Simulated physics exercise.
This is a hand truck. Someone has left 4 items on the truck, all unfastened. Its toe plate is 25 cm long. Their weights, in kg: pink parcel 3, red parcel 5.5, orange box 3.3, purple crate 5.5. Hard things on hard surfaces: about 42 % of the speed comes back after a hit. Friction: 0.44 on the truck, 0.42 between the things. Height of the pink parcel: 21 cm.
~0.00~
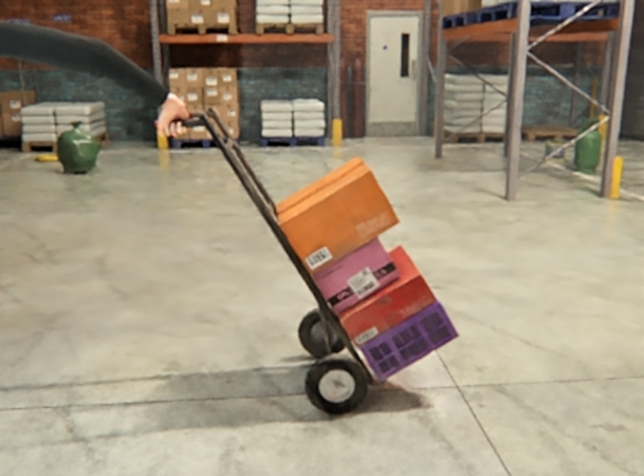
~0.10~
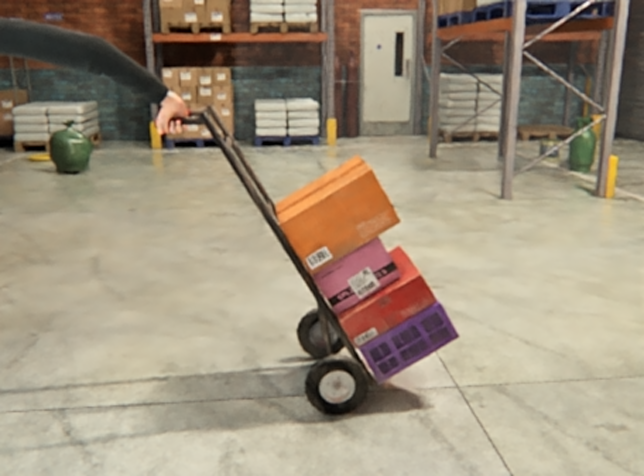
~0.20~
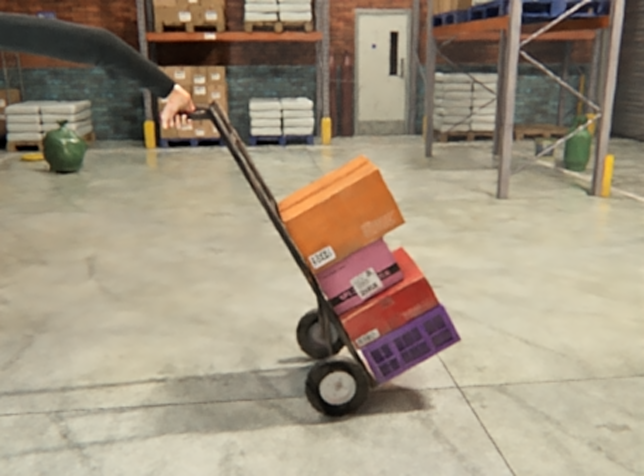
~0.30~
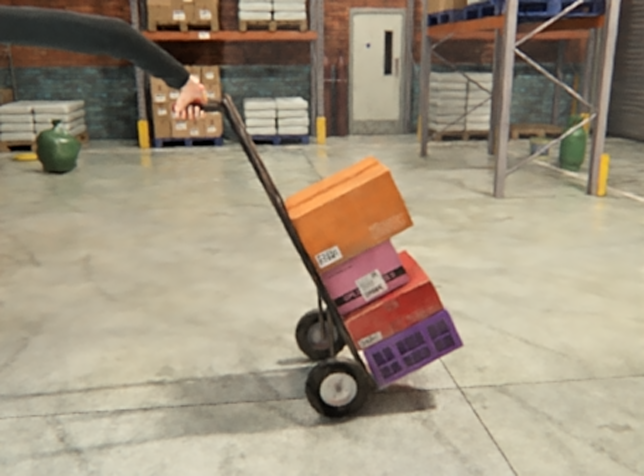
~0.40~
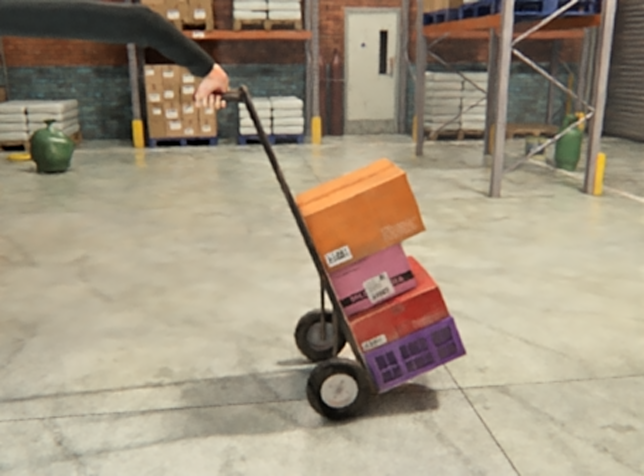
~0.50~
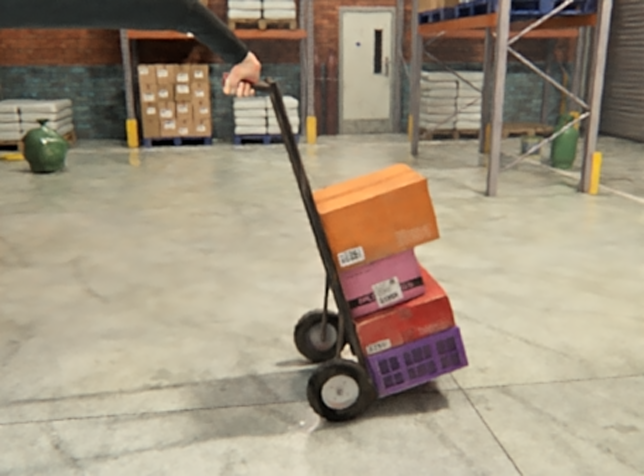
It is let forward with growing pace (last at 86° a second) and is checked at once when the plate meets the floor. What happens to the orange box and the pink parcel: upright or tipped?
The orange box keeps standing; the pink parcel keeps standing.
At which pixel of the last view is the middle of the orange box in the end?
Near (413, 231).
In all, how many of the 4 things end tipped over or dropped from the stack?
0 of them.
After 0.70 s, truck 2° back.
After 0.90 s, truck upright; orange box tipped 6° from how it sat near (430, 230); pink parcel tipped 6° from how it sat near (409, 283); red parcel tipped 5° from how it sat.
After 1.30 s, truck upright; orange box slid 2 cm near (417, 231).
At rest (1.7 s), all 4 in place, give or take 10 cm. Seen from the same camera at the end, orange box near (413, 231), pink parcel near (400, 285).
